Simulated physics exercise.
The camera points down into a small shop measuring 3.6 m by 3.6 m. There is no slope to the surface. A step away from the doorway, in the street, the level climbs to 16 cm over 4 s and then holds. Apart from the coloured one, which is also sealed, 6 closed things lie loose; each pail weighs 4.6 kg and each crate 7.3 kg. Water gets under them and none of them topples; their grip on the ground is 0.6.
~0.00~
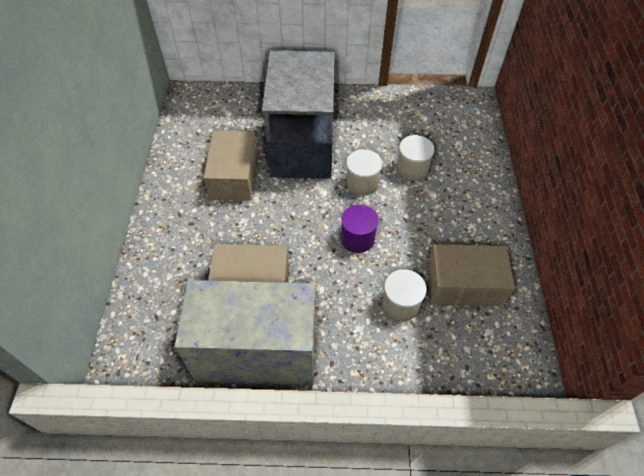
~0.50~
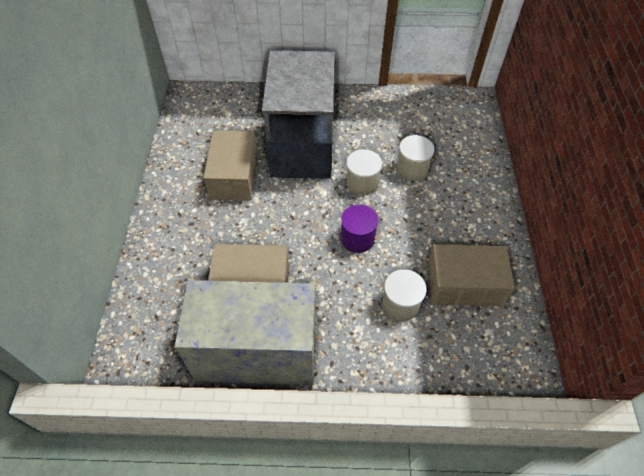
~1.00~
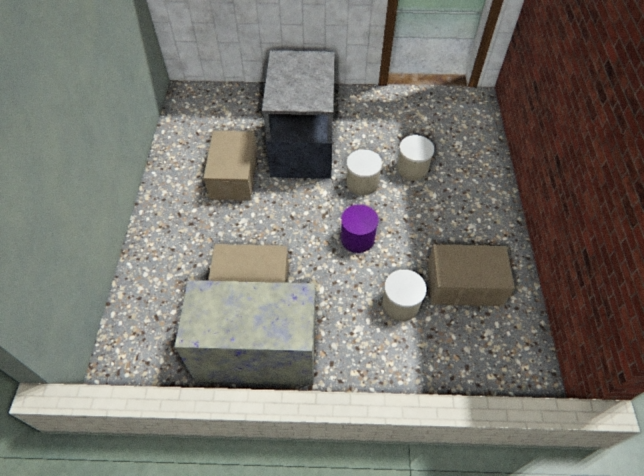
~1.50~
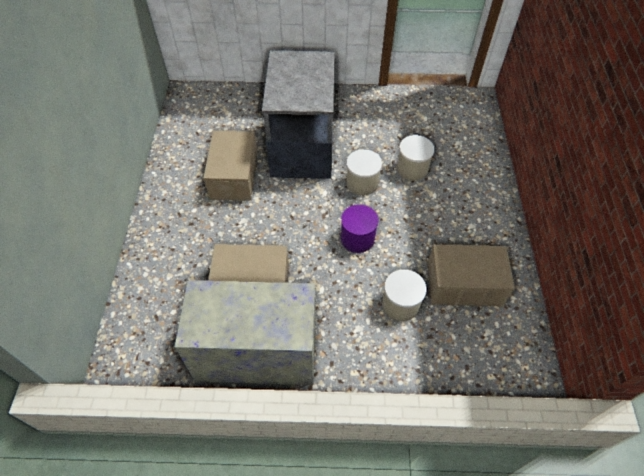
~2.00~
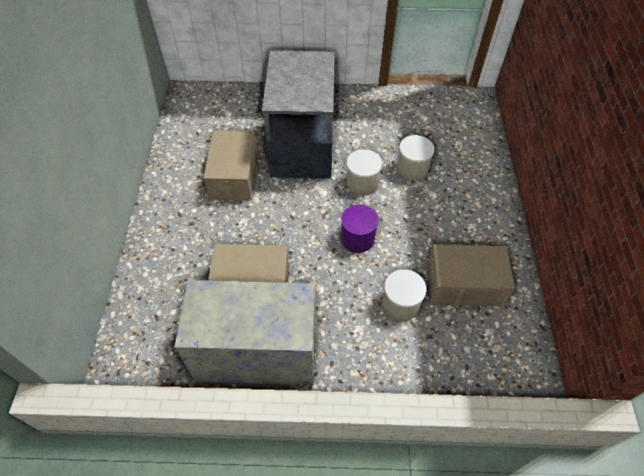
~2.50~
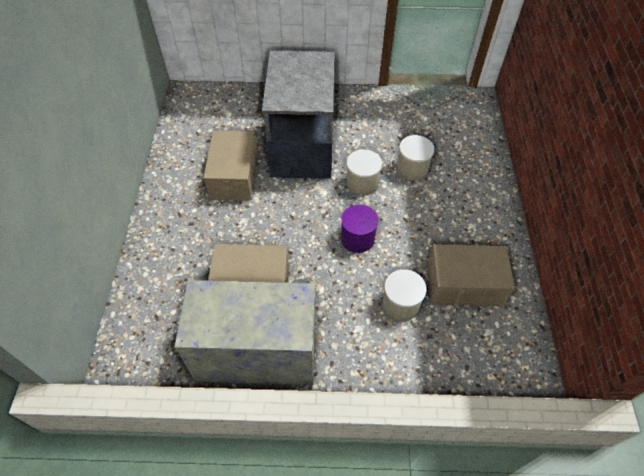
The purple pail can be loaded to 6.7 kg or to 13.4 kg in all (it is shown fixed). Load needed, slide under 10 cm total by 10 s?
Small.
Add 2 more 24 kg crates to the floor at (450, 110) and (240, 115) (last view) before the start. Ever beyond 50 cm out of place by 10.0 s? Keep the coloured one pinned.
First one: Beyond the limit; second one: Inside the limit.
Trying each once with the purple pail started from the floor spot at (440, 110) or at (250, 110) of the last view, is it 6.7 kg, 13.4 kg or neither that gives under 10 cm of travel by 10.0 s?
First try, only the heavier option works; second try, the lighter option suffices.
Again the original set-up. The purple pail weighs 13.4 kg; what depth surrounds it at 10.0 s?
Depth: Approx. 7 cm.
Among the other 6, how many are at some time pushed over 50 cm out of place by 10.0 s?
Count: 4.
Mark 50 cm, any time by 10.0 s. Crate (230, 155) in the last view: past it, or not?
That one is below half a metre, as it turns out.
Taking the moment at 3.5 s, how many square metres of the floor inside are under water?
Roughly 1.5 m2.
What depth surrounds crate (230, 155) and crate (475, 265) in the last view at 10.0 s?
First roughly 2 cm, second roughly 11 cm.
After 3.5 s the purple pail would be 0 cm from its start with 6.7 kg and 0 cm from its start with 13.4 kg; 0 cm of water round it then.
After 4.5 s the purple pail would be 0 cm from its start with 6.7 kg and 0 cm from its start with 13.4 kg; 0 cm of water round it then.
After 7.0 s the purple pail would be 0 cm from its start with 6.7 kg and 0 cm from its start with 13.4 kg; 3 cm of water round it then.
After 10.0 s the purple pail would be 0 cm from its start with 6.7 kg and 0 cm from its start with 13.4 kg; 7 cm of water round it then.
